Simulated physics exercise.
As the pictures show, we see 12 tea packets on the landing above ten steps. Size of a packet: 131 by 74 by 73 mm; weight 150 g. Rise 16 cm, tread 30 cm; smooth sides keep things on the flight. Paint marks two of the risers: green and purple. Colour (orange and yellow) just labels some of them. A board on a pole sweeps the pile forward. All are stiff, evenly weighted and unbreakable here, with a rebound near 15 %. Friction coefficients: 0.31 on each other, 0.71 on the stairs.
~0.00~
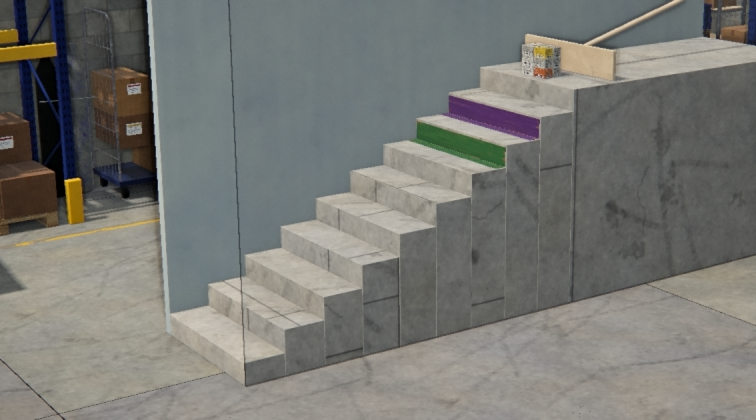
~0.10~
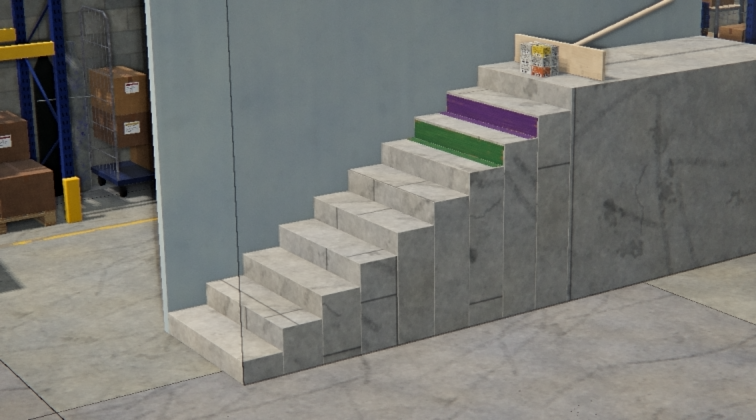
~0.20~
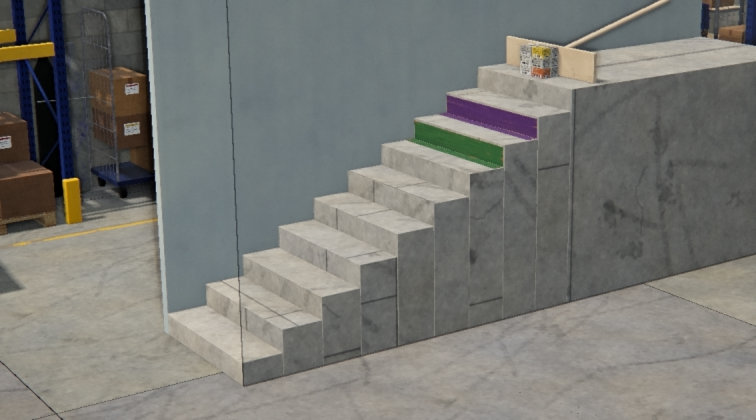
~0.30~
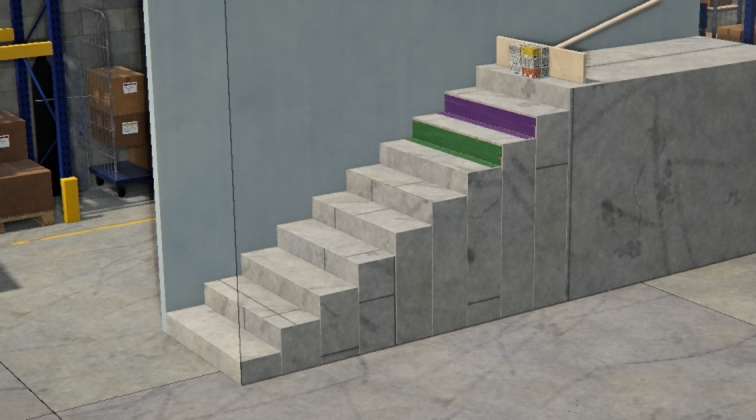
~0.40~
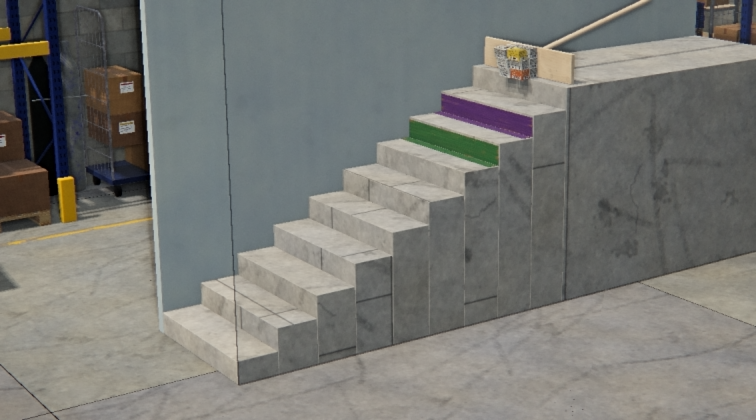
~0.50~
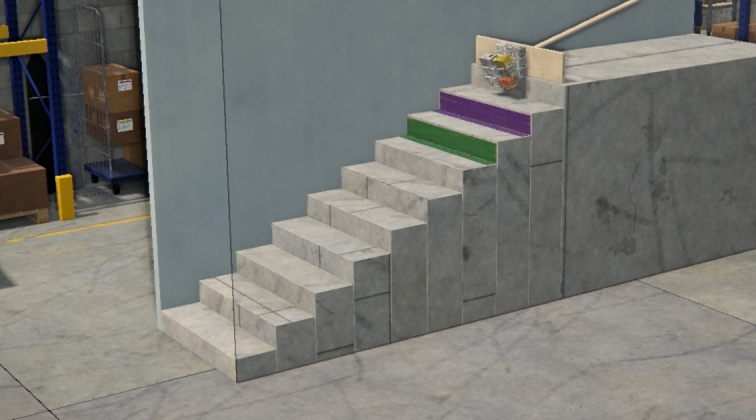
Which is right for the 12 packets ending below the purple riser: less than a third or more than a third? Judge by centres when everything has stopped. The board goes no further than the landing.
Over a third of them.
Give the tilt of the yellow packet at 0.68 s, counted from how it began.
About 50°.
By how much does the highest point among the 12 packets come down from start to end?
About 31 cm.
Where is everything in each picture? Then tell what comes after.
In the first frame (pixels give the middle of a visible side), board (615, 57) 41 cm from the edge; green riser, near end, (492, 165); purple riser, near end, (526, 137); orange packet (539, 73); yellow packet (539, 53); none has stirred.
The second frame shows board (604, 57) 33 cm from the edge; yellow packet (537, 52).
The third frame shows board (596, 59) 24 cm from the edge; yellow packet (537, 53).
The fourth frame shows board (585, 60) 16 cm from the edge; yellow packet (527, 53) 8 cm from its place; orange packet (528, 73) 7 cm from its place; steepest lean 7°, the packet at (514, 51); movement in 12 of them.
The fifth frame shows board (573, 61) 8 cm from the edge; yellow packet (513, 55) 5° from how it stood; orange packet (516, 75) 6° from how it stood; steepest lean 11°, the packet at (499, 54); movement in 12 of them.
The sixth frame shows board (564, 60) 13 mm from the edge; green riser, near end, (483, 162); purple riser, near end, (517, 133); yellow packet (500, 65) 35° from how it stood, 6 cm lower; orange packet (504, 84) 23° from how it stood, 7 cm lower; movement in 12 of them.
After 0.68 s, 3 of the 12 packets below the purple riser; yellow packet 51° from how it stood, 31 cm lower; orange packet 16 cm lower.
After 1.18 s, 7 of the 12 packets below the purple riser; yellow packet on its side; orange packet 16 cm lower.
In the end (2.6 s), 7 of the 12 packets below the purple riser; yellow packet on its side; orange packet 16 cm lower. That is 58 per cent. From the last view, middles, yellow packet near (414, 185), orange packet near (505, 95).
